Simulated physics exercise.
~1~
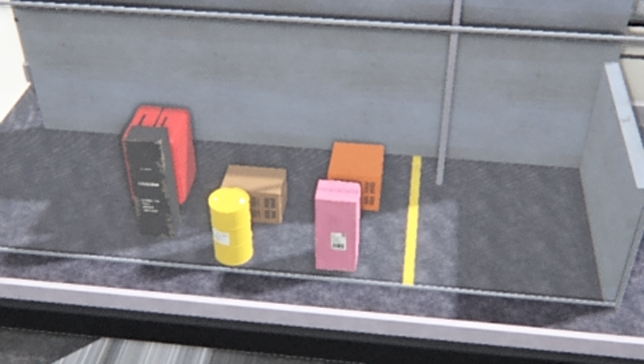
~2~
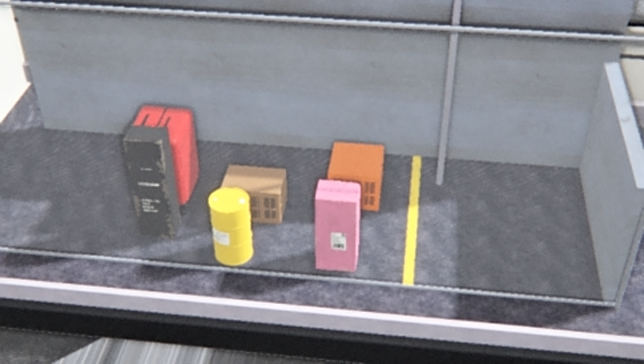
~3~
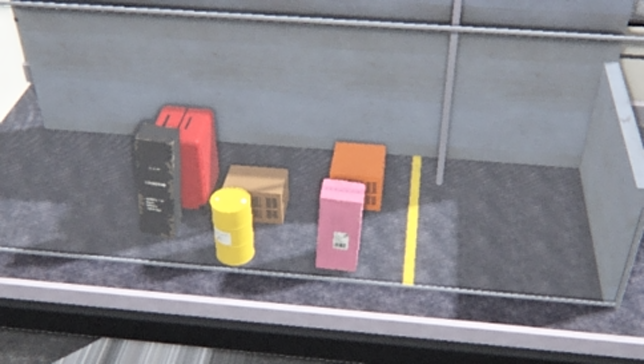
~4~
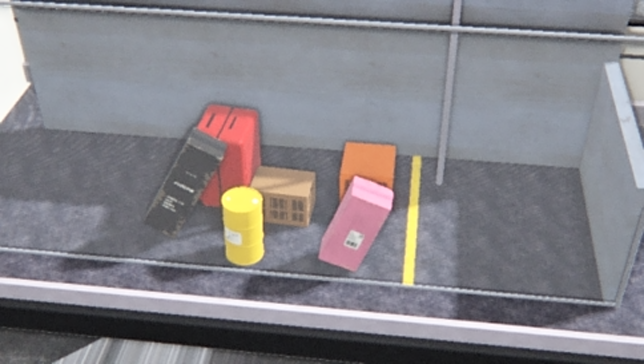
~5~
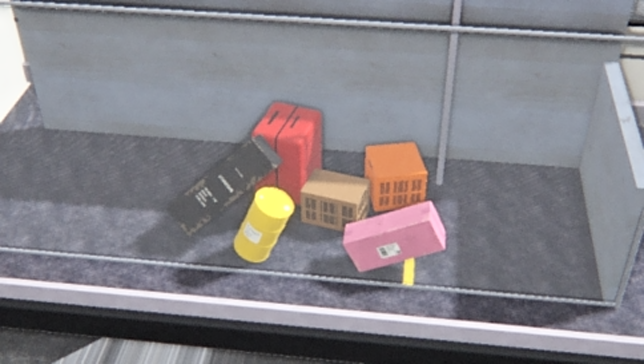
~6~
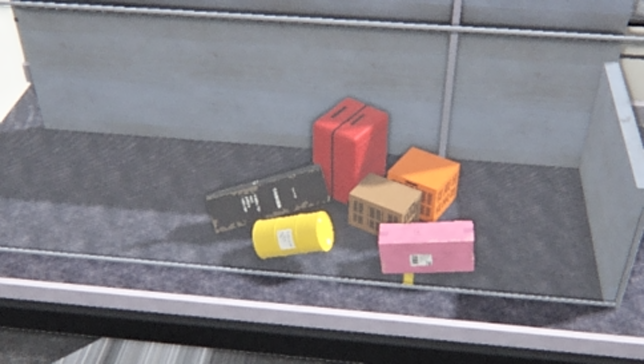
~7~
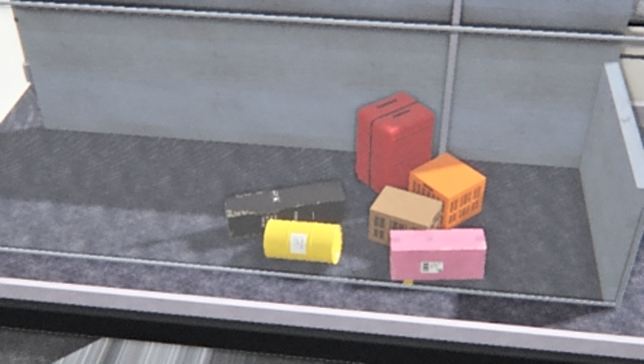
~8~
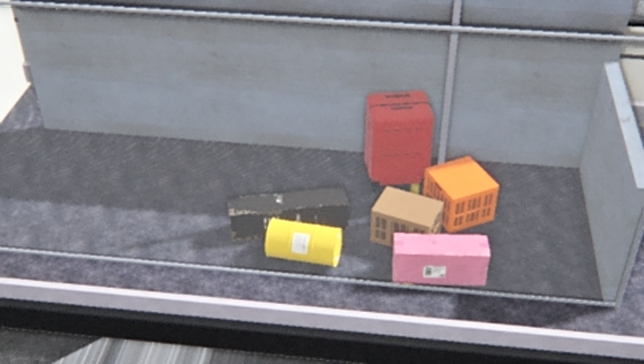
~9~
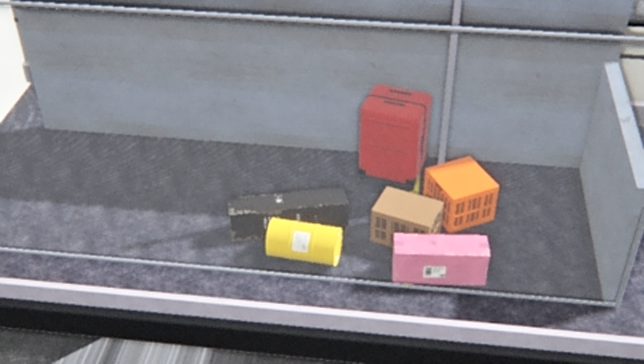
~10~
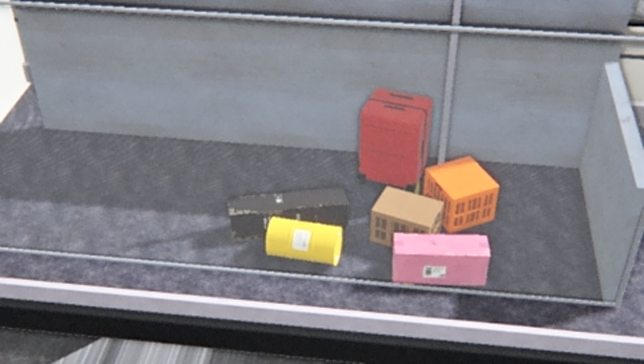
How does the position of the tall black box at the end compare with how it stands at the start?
The black box stands upright at the start, but by the end it is lying on its side on the floor of the bay.
